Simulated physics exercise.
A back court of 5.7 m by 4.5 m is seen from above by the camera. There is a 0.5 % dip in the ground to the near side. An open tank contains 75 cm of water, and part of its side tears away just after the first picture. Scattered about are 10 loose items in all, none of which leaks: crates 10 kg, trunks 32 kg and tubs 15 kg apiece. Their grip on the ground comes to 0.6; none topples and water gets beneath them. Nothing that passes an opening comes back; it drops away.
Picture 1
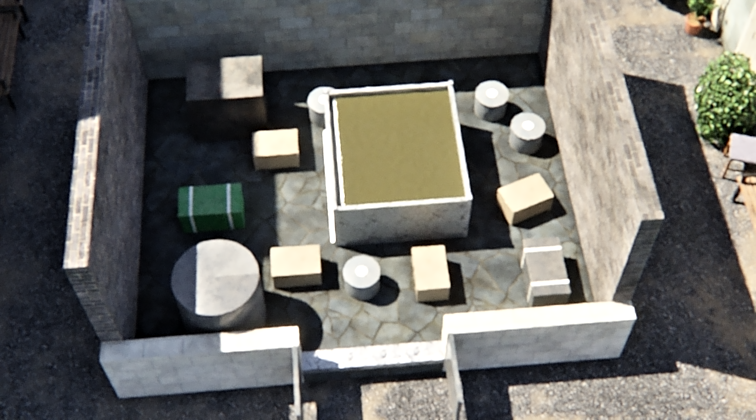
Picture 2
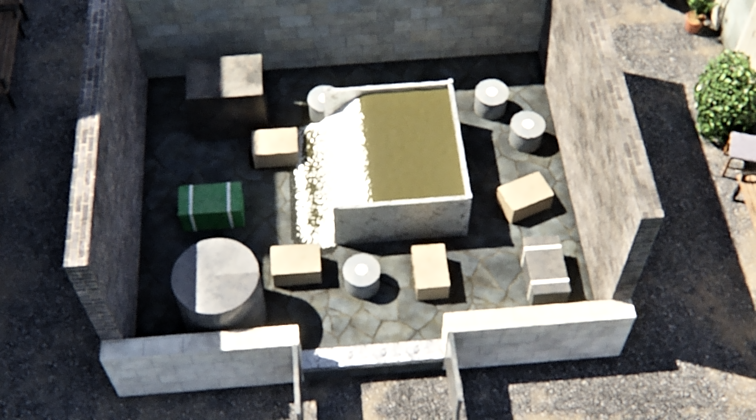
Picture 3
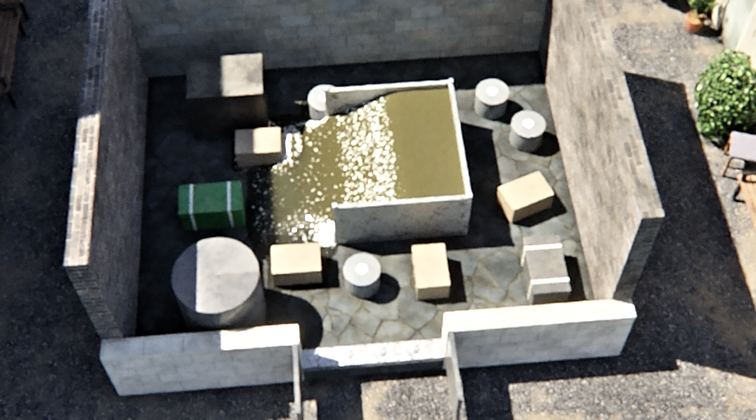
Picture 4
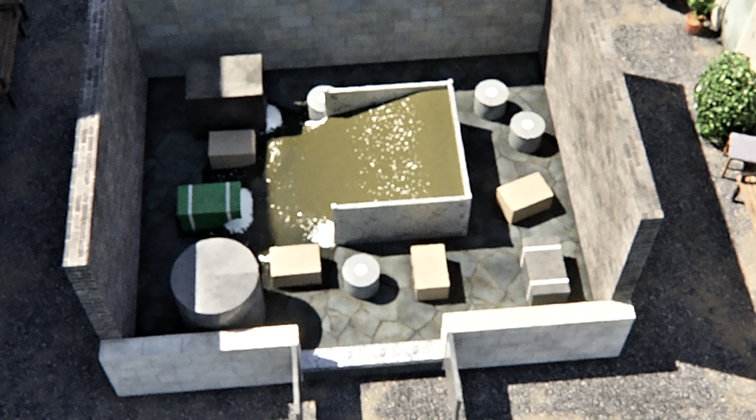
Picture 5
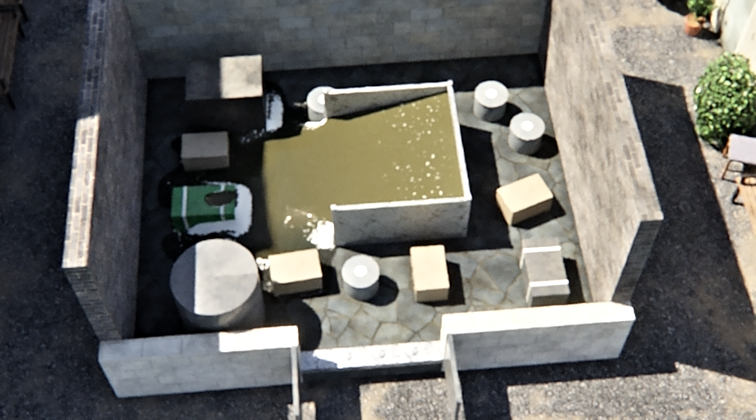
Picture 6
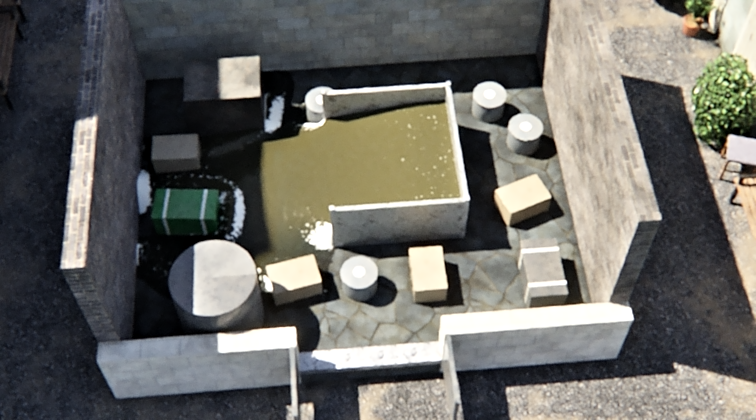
The clip opens on a walled court seen from above, with a full tank amid scattered boxes and round tubs. The tank's left side gives way and murky water pours out leftward, foaming. It pushes a pale box left, spreads around the green trunk, and shifts that slightly left.
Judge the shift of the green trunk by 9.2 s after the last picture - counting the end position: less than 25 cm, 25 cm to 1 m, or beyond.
Well, as for the green trunk, it gets moved a long way.
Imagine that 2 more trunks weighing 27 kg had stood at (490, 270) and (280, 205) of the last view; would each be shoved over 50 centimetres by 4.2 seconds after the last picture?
Order kept: Falls short, exceeds it.
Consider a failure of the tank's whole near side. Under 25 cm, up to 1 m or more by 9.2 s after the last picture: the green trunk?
I'd say the green trunk scarcely moves.
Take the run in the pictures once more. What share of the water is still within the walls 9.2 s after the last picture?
Roughly 86 percent.
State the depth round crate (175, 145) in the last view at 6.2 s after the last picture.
Roughly 8 cm.
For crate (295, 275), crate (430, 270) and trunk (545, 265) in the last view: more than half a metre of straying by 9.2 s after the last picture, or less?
Beyond the limit, then beyond the limit, then beyond the limit.
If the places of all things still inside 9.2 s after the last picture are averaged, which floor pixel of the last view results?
Close to (435, 199).
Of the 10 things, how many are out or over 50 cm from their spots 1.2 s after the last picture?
3.
Then, 1.2 s after the last picture the green trunk is near (179, 229), 0.6 m from its start, afloat; 0 of 10 are out; 2 afloat.
Then, 3.8 s after the last picture the green trunk is near (341, 308), 2.3 m from its start, afloat; 1 of 10 are out; 2 afloat.
Then, 6.2 s after the last picture the green trunk is near (407, 344), 3.2 m from its start, aground; 1 of 10 are out; 3 afloat.
Then, 9.2 s after the last picture the green trunk is near (405, 344), 3.2 m from its start, afloat; 1 of 10 are out; 5 afloat.
